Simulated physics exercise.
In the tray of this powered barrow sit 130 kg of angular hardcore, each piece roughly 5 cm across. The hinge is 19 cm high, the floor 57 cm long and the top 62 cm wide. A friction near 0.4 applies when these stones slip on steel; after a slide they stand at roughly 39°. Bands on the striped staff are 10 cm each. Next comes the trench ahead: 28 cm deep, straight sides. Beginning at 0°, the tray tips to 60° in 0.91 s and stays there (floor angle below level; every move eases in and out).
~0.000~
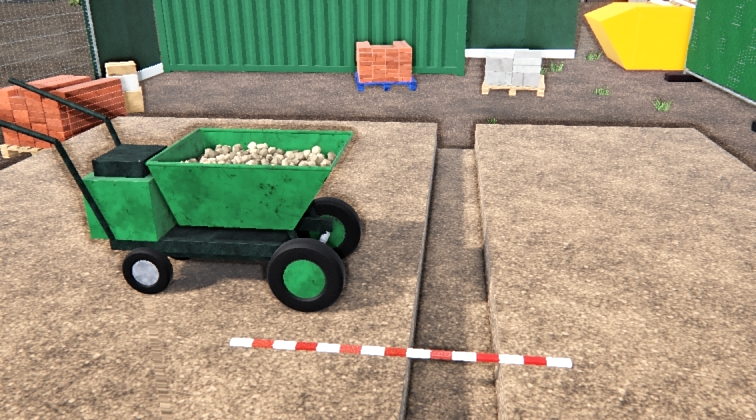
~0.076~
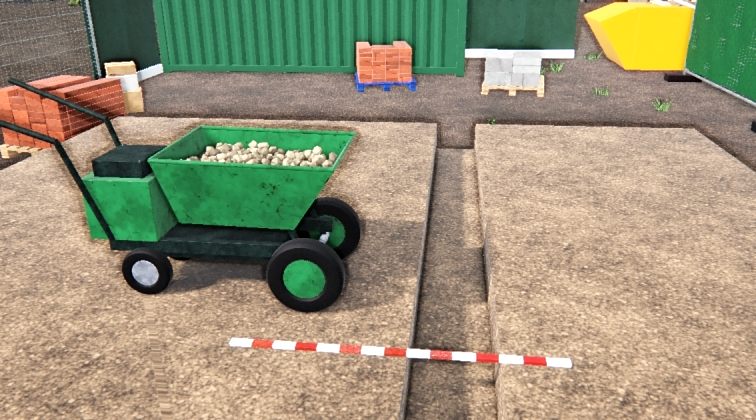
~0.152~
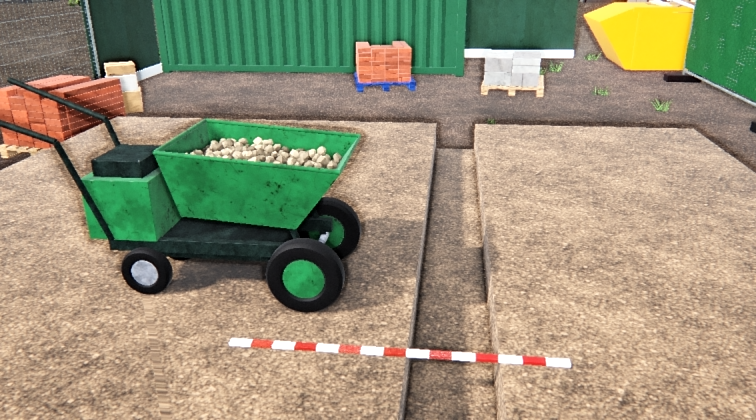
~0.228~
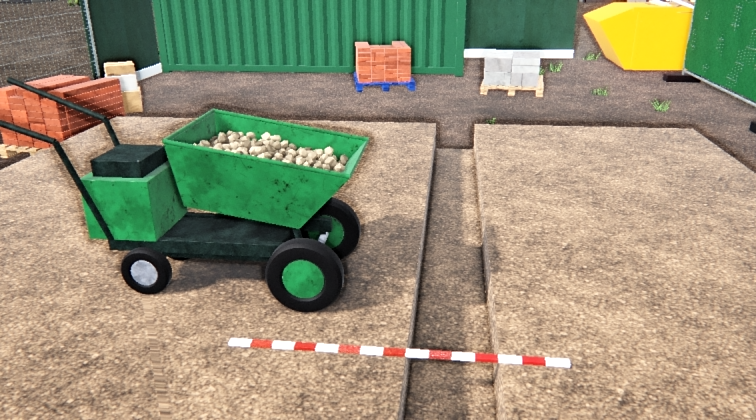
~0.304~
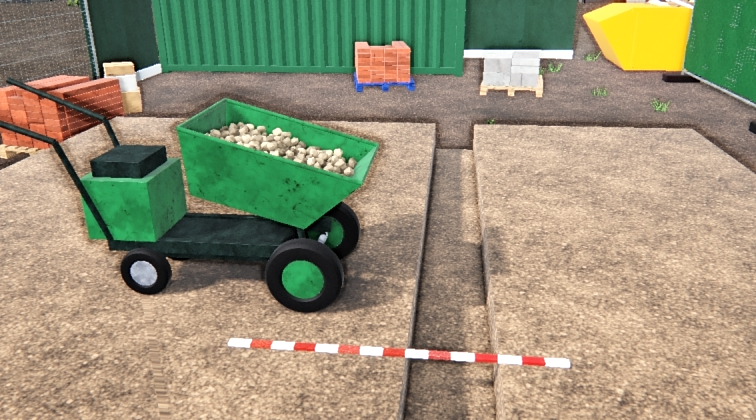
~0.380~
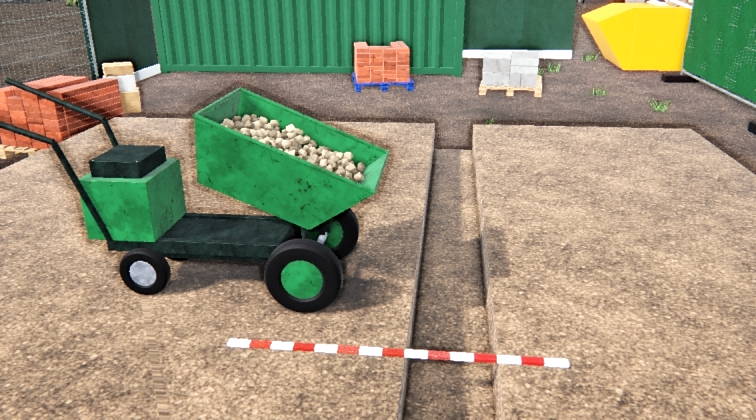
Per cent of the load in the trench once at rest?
About 27 %.
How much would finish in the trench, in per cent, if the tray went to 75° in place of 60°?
In that case near 80 per cent.
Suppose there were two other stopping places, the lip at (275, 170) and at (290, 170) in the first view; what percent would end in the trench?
Around 20 and then 25 percent.
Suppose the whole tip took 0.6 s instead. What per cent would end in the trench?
Trench share: Approx. 35%.
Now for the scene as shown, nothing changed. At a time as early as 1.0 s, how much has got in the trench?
At that moment: Approx. 5 %.
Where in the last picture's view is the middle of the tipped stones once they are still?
I'd put it close to (468, 332).
After 0.7 s the floor is at 50°; 100 % in the tray; the foremost stones are at (395, 213).
After 1.0 s the floor is at 60°; 96 % in the tray, 4 % in the trench; the foremost stones are at (459, 270).
After 1.4 s the floor is at 60°; 77 % in the tray, 21 % in the trench, 2 % past the trench; the foremost stones are at (545, 312).
After 3.3 s the floor is at 60°; 71 % in the tray, 27 % in the trench, 2 % past the trench; the foremost stones are at (572, 309).
